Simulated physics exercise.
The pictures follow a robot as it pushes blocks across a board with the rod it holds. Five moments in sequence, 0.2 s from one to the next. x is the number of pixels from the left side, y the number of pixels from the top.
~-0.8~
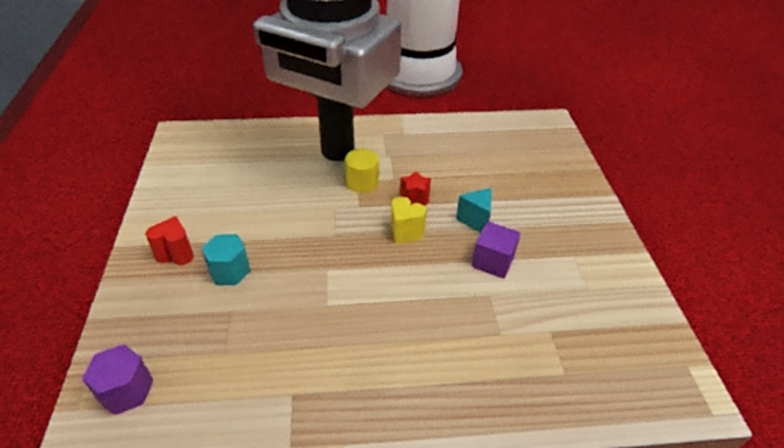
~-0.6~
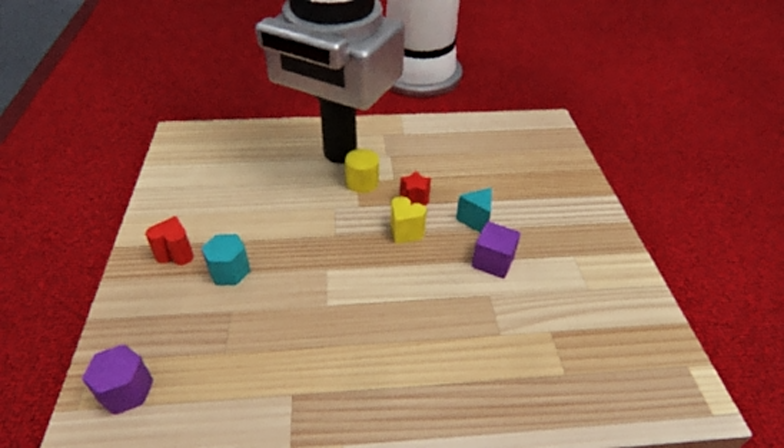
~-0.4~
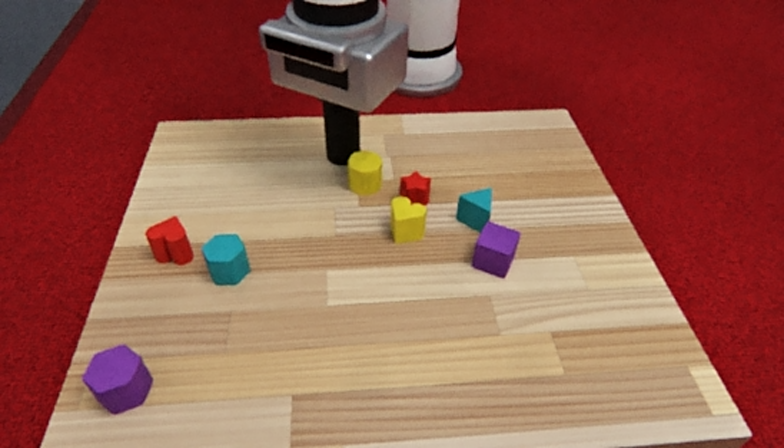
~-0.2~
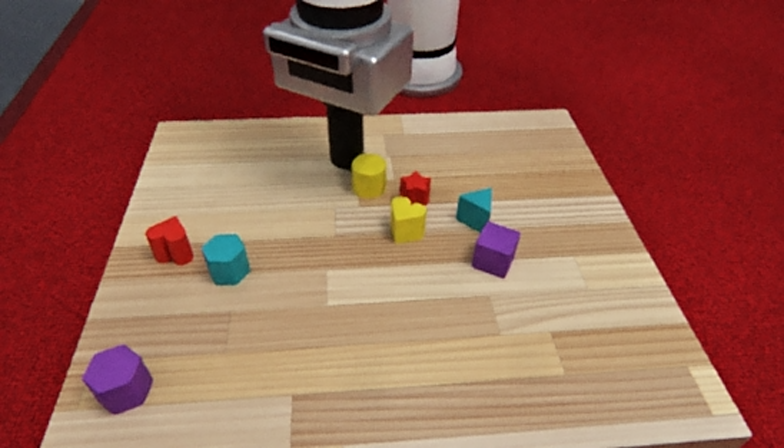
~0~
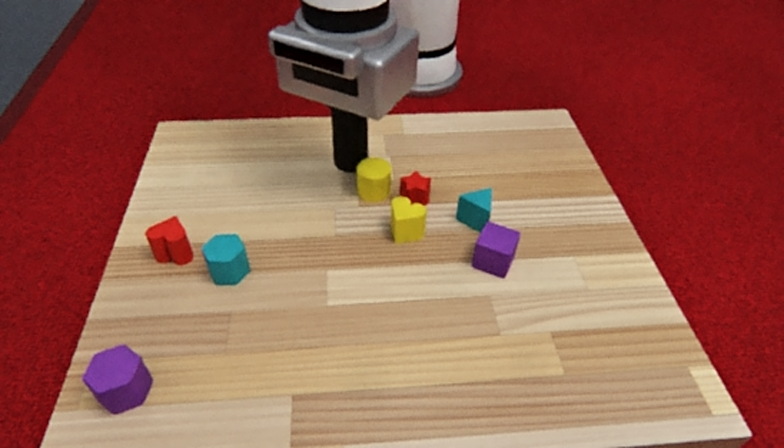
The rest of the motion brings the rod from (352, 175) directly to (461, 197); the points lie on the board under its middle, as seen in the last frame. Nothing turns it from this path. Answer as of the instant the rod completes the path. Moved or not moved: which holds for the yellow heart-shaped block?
It stays.
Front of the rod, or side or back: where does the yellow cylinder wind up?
I'd say the yellow cylinder has slipped off and sits beside or behind the rod.
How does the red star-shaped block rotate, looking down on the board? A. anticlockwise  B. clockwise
A: Anticlockwise.
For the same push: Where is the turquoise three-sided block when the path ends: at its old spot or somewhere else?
It stays.
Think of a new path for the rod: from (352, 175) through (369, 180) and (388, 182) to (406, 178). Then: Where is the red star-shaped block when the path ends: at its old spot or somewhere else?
When the path is over, the red star-shaped block has left its spot.
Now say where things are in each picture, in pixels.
Tip of the rod at (338, 152), middles of tops, yellow cylinder at (362, 158), yellow heart-shaped block at (407, 208), red star-shaped block at (416, 181), turquoise three-sided block at (480, 198), in the first frame.
Rod at (341, 154), nothing pushed, in the second frame.
Rod at (344, 157), yellow cylinder at (365, 161), in the third frame.
Rod at (347, 160), yellow cylinder at (369, 164), in the fourth frame.
Rod at (351, 163), yellow cylinder at (374, 167), yellow heart-shaped block at (407, 208), red star-shaped block at (416, 181), turquoise three-sided block at (480, 198), in the fifth frame.
On the path given first. One third of the way, rod at (388, 170); yellow cylinder at (395, 180); red star-shaped block at (424, 186), turned 35° anticlockwise.
Two thirds of the way, rod at (425, 178); yellow cylinder at (399, 183); red star-shaped block at (428, 188), turned 40° anticlockwise.
At the end, rod at (463, 185); yellow cylinder at (399, 183); yellow heart-shaped block unmoved; red star-shaped block at (428, 188), turned 40° anticlockwise; turquoise three-sided block unmoved.
